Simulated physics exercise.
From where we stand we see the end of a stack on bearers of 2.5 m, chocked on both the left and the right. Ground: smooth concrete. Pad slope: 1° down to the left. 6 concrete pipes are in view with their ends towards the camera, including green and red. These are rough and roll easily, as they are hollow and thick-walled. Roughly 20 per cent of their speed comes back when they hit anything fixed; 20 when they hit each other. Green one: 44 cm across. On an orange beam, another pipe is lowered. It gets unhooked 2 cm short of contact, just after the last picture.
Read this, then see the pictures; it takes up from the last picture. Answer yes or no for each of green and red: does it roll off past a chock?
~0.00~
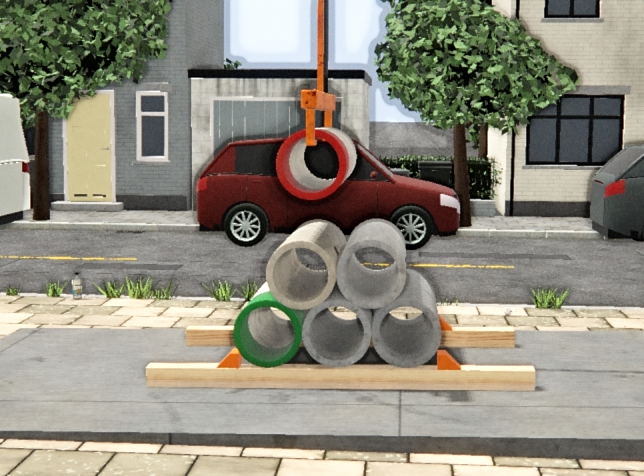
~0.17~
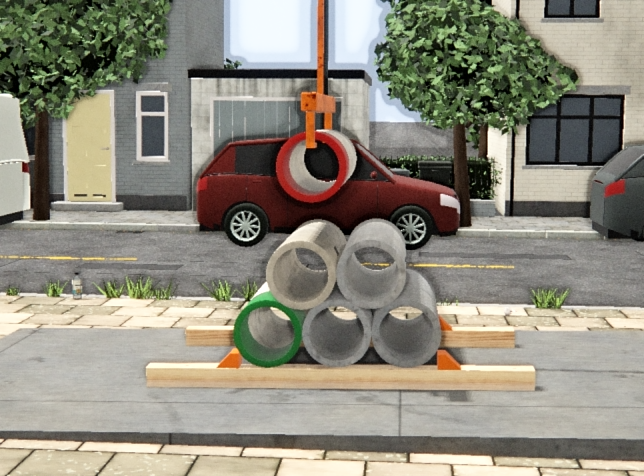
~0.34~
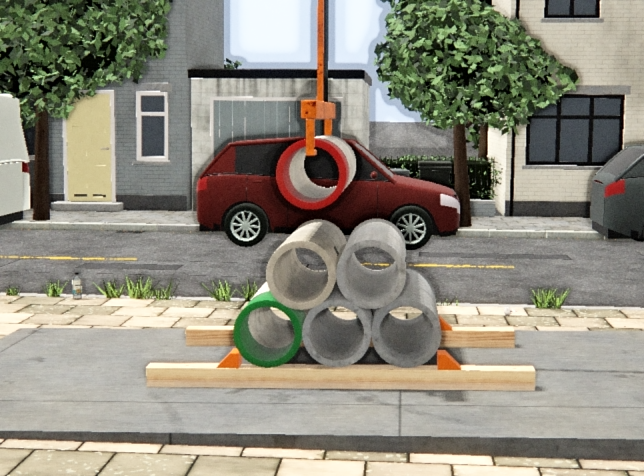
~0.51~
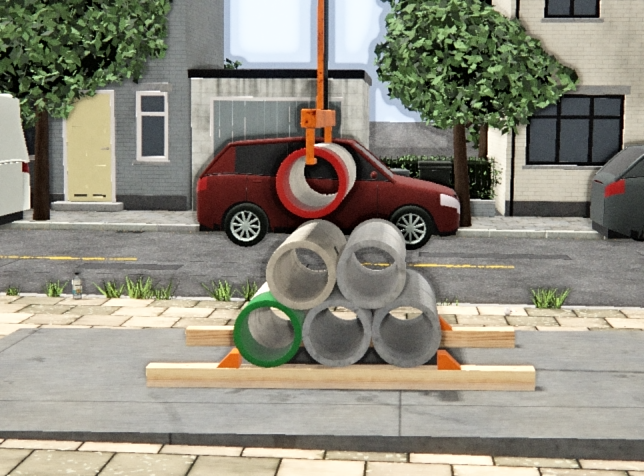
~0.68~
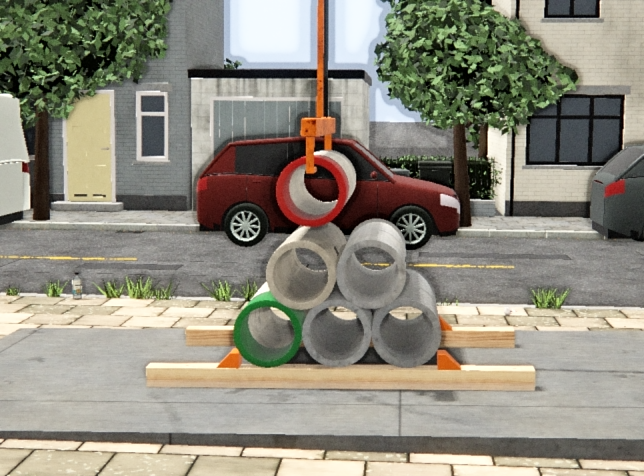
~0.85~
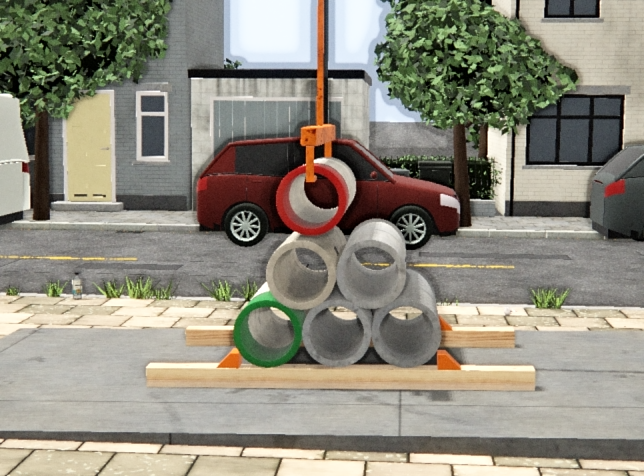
Green pipe - no, red - no.
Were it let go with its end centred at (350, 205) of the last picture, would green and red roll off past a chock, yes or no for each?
Result - green negative, red negative.
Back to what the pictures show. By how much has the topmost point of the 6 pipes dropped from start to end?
30 cm.
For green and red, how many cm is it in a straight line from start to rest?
For green it's around 0, and for red around 35.
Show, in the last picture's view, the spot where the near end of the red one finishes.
My best guess is somewhere around (336, 215).
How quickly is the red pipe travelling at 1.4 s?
Estimated speed near 0.6 m/s.
Then, 1.4 s in, green is on the bearers, 20 cm inside the left chock; red is up on others, 60 cm inside the left chock, rolling right; 0 of 6 are outside the chocks.
Then, 2.0 s in, still the same for green and red; 0 of 6 are outside the chocks.
In the end (2.7 s), green is on the bearers, 20 cm inside the left chock; red is up on others, 65 cm inside the right chock; 0 of 6 are outside the chocks.
